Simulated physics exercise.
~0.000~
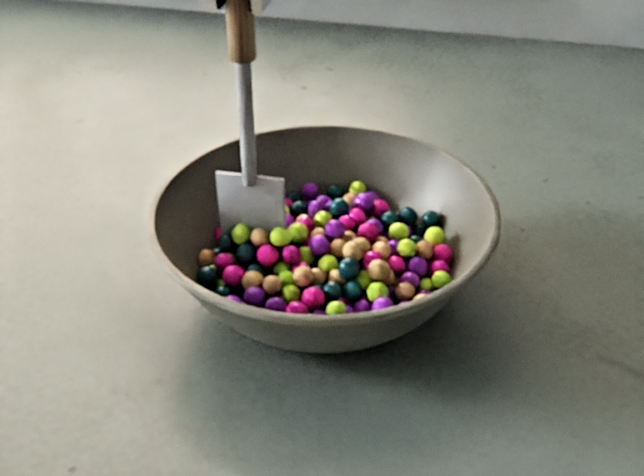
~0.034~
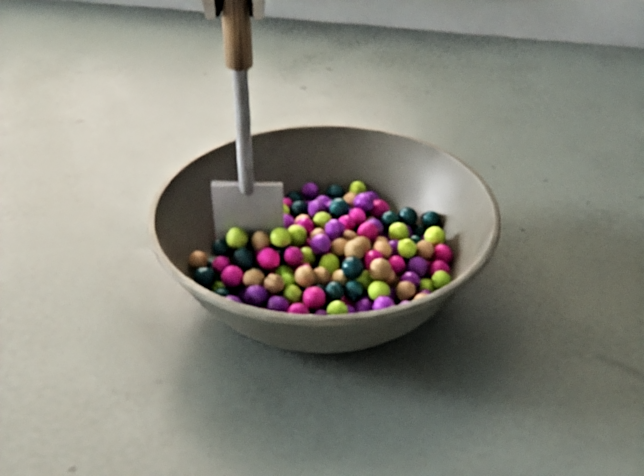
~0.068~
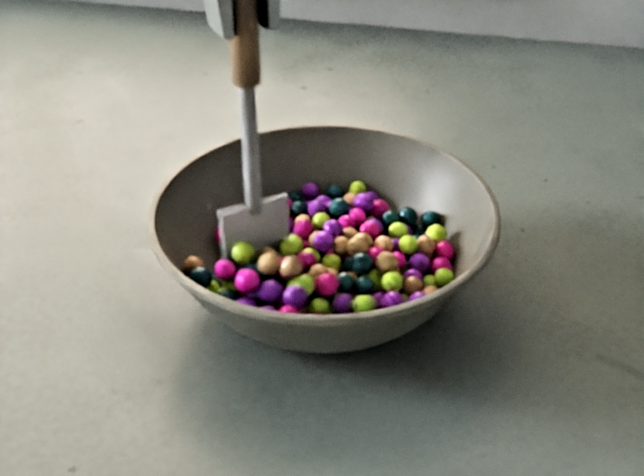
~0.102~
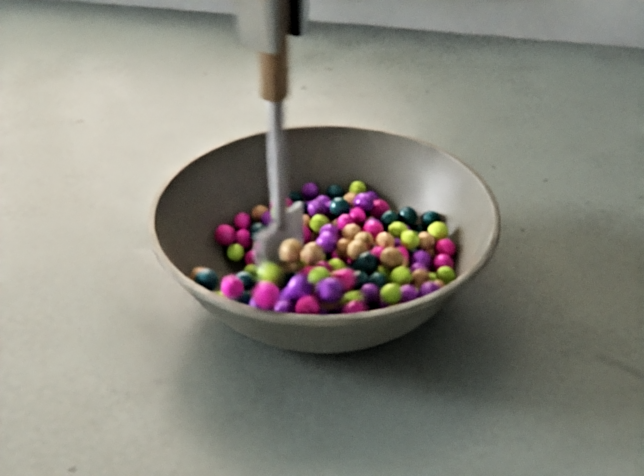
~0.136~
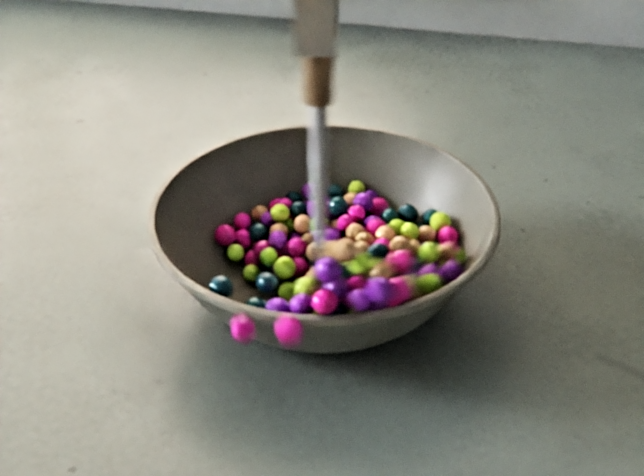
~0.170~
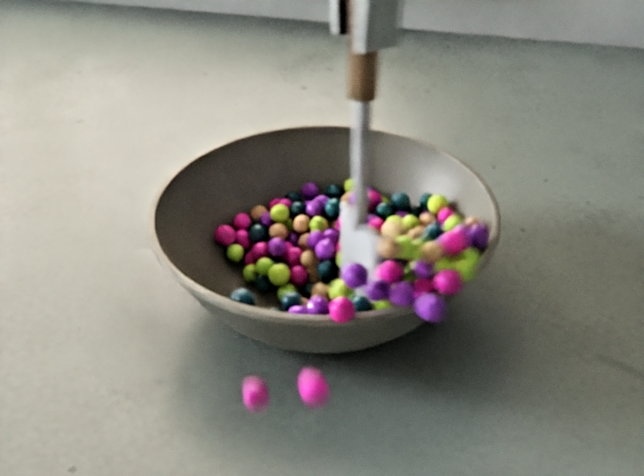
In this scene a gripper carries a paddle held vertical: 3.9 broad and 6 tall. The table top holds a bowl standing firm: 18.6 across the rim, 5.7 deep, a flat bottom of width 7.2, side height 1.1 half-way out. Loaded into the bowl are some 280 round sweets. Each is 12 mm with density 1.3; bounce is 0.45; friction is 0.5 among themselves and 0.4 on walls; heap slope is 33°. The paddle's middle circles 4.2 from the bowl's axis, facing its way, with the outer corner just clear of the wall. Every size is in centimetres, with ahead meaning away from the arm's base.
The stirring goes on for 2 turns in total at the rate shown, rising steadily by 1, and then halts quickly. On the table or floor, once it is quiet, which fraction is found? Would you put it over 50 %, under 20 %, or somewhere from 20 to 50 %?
I would put it from 20 to 50 %.
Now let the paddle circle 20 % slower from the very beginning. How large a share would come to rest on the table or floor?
My guess is about 20 per cent.
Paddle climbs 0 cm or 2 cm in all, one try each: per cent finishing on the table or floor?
Estimates: 40 % then 30 %.
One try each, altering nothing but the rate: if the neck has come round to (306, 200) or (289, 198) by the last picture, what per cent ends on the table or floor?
It comes to close to 15 per cent and close to 15 per cent.
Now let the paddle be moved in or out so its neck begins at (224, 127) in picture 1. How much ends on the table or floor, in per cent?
I'd say around 20 per cent.
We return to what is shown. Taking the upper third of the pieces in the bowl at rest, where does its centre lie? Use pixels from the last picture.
Centre, approx.: (271, 248).
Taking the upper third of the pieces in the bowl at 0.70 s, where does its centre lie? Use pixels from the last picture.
Top-third centre at approx. (421, 210).
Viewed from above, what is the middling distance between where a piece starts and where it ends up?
Somewhere around 11 centimetres.
After 0.44 s, 359° round, highest piece 8 above the table; 210 in the bowl, 57 on the table or floor, 10 in flight or on the tool.
After 0.70 s, 228° round, highest piece 8 above the table; 188 in the bowl, 85 on the table or floor, 4 in flight or on the tool.
After 1.03 s, 0° round, highest piece 4 above the table; 183 in the bowl, 94 on the table or floor.
After 1.73 s, 0° round, highest piece 4 above the table; 183 in the bowl, 94 on the table or floor.
At rest, 183 in the bowl, 94 on the table or floor. That is 34 % on the table or floor.
